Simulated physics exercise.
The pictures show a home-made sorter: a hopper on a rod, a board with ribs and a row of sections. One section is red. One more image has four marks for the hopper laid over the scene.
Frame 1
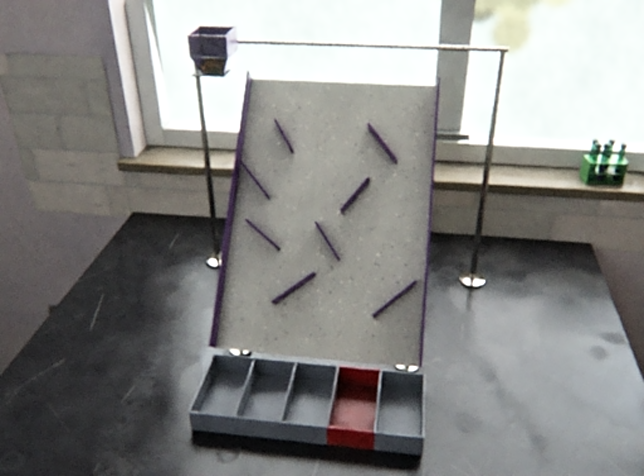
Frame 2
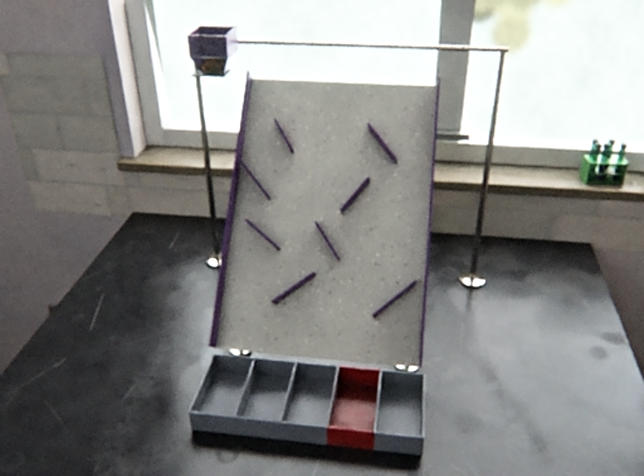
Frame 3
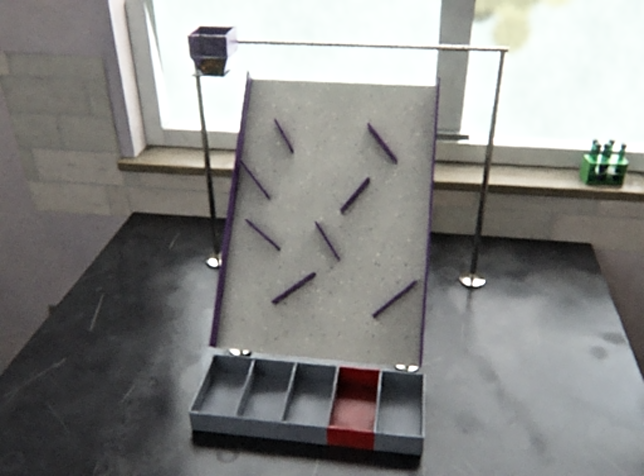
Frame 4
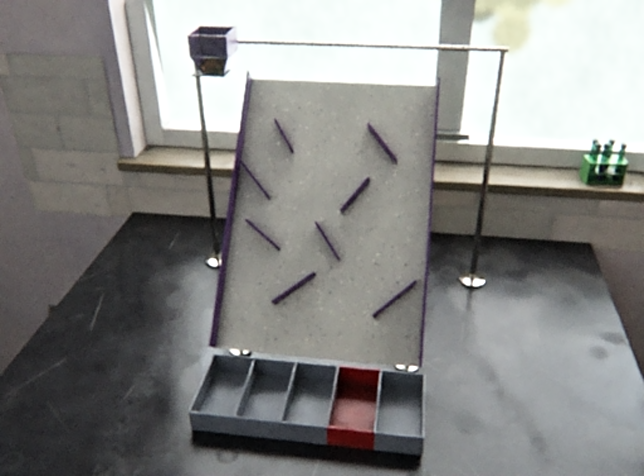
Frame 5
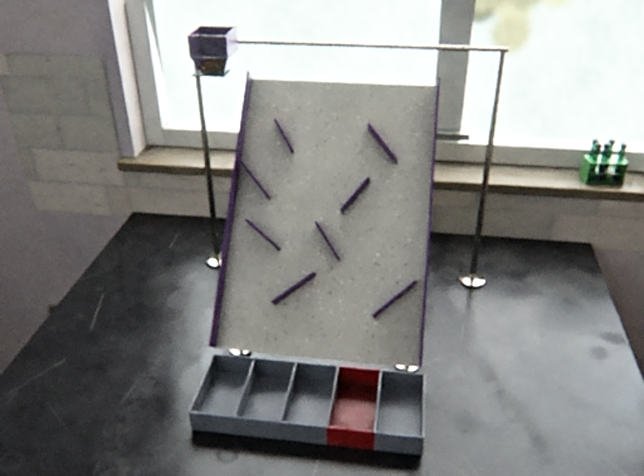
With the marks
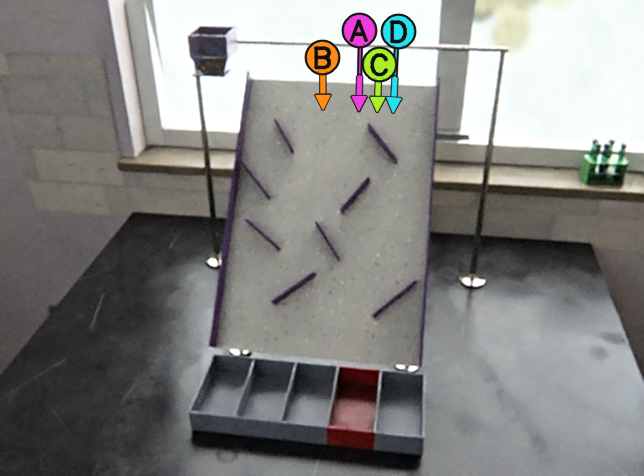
In the video, a small hopper sits at the left end of a rod above a tilted board with angled ribs, with a row of sections below, one of them red, and nothing visibly moves.
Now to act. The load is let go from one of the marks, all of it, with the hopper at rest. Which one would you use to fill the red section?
A is best.
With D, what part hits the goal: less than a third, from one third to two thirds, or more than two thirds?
Less than a third.
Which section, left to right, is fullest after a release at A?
The fourth from the left.
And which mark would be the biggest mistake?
That would be D.
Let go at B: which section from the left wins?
It is the first one.
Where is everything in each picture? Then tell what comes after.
The first frame shows hopper near (215, 65), cereal balls, door shut.
The second frame shows ribs (275, 119) to (291, 149), (368, 123) to (396, 160), (240, 161) to (267, 196).
The third frame shows ribs (341, 210) to (369, 177), (246, 219) to (278, 247), (315, 222) to (338, 258).
The fourth frame shows ribs (272, 302) to (314, 272), (373, 316) to (416, 280).
The fifth frame shows red section near (351, 437), number 4 of 5 from the left.
On the marked copy, mark A meets the board at (358, 105); mark B meets the board at (323, 104); mark C meets the board at (377, 106); mark D meets the board at (393, 107).
If A is chosen, close to half in the red section, close to a third in other sections, a small share outside the box.
If B is chosen, close to a third in the red section, close to two thirds in other sections.
If C is chosen, close to a third in the red section, close to half in other sections, a small share outside the box.
If D is chosen, none at all in the red section, all but a few in other sections, a small share outside the box.
